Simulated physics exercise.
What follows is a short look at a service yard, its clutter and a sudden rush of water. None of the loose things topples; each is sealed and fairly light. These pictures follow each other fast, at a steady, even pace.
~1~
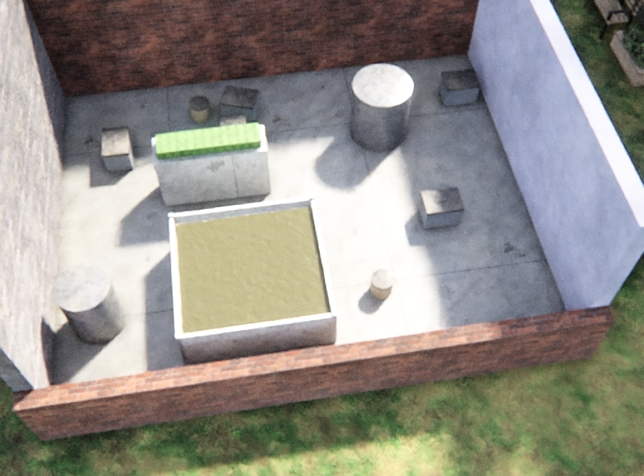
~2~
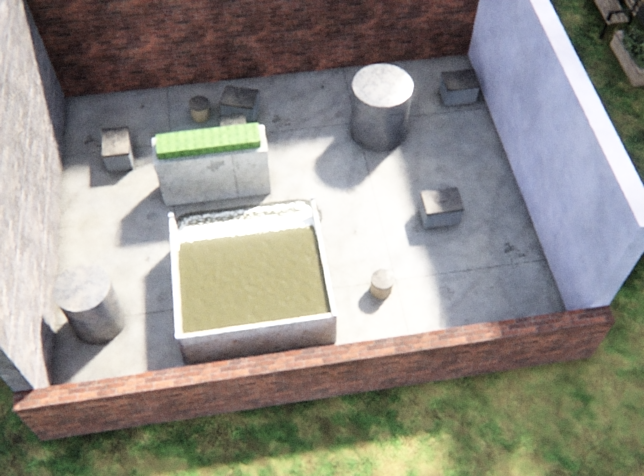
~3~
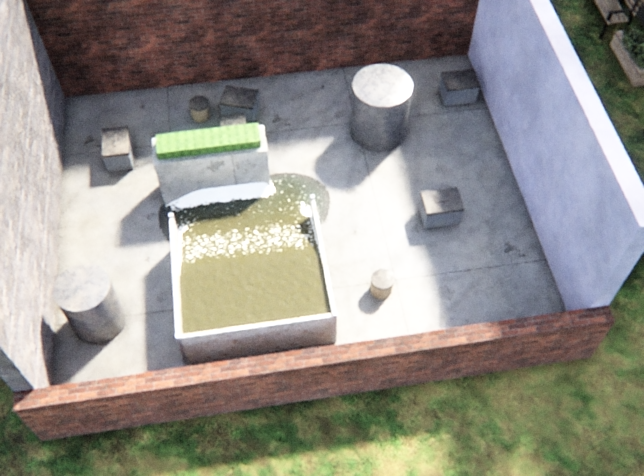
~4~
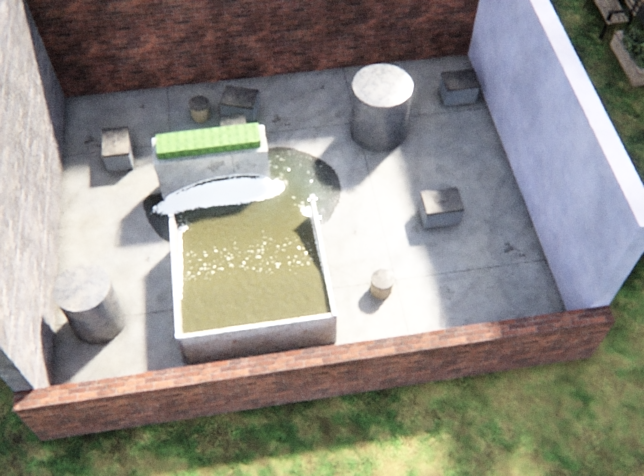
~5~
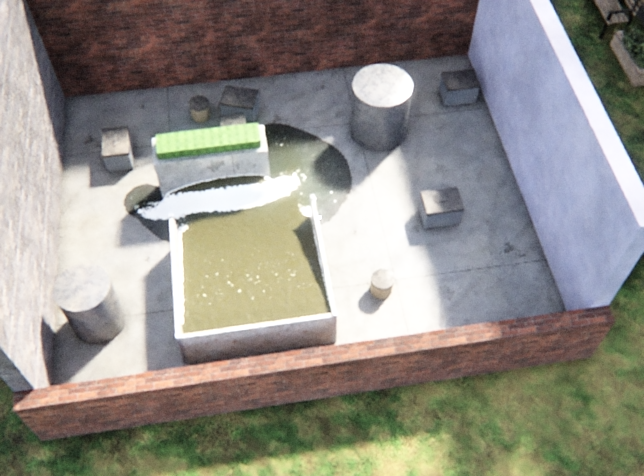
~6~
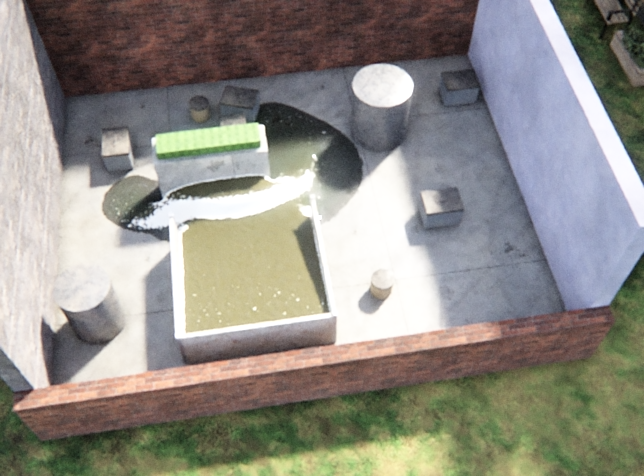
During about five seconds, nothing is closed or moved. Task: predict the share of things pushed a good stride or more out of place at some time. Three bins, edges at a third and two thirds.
Shy of a third.
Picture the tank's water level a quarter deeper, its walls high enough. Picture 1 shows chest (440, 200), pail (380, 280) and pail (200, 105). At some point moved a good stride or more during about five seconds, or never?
As asked: Fell short, fell short, went the distance.
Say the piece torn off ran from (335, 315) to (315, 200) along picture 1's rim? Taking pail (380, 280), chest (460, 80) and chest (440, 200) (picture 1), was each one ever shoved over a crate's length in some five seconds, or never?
In the order asked: Goes the distance, then goes the distance, then goes the distance.
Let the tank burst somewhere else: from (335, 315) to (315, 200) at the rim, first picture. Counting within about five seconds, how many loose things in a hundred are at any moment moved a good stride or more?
Roughly 40 %.
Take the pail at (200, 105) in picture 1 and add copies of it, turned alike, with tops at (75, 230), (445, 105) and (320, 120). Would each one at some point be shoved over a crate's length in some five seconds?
Displaced, displaced, displaced.
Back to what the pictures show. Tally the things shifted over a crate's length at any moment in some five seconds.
That adds up to 2.
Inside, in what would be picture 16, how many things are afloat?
My count is 0.
A moment on, 0 of 7 are well off their spots; 0 afloat.
Next, 0 of 7 are well off their spots; 0 afloat.
Later, 0 of 7 are well off their spots; 0 afloat.
In the end, 2 of 7 are well off their spots, and 2 have been at some point; 1 afloat.
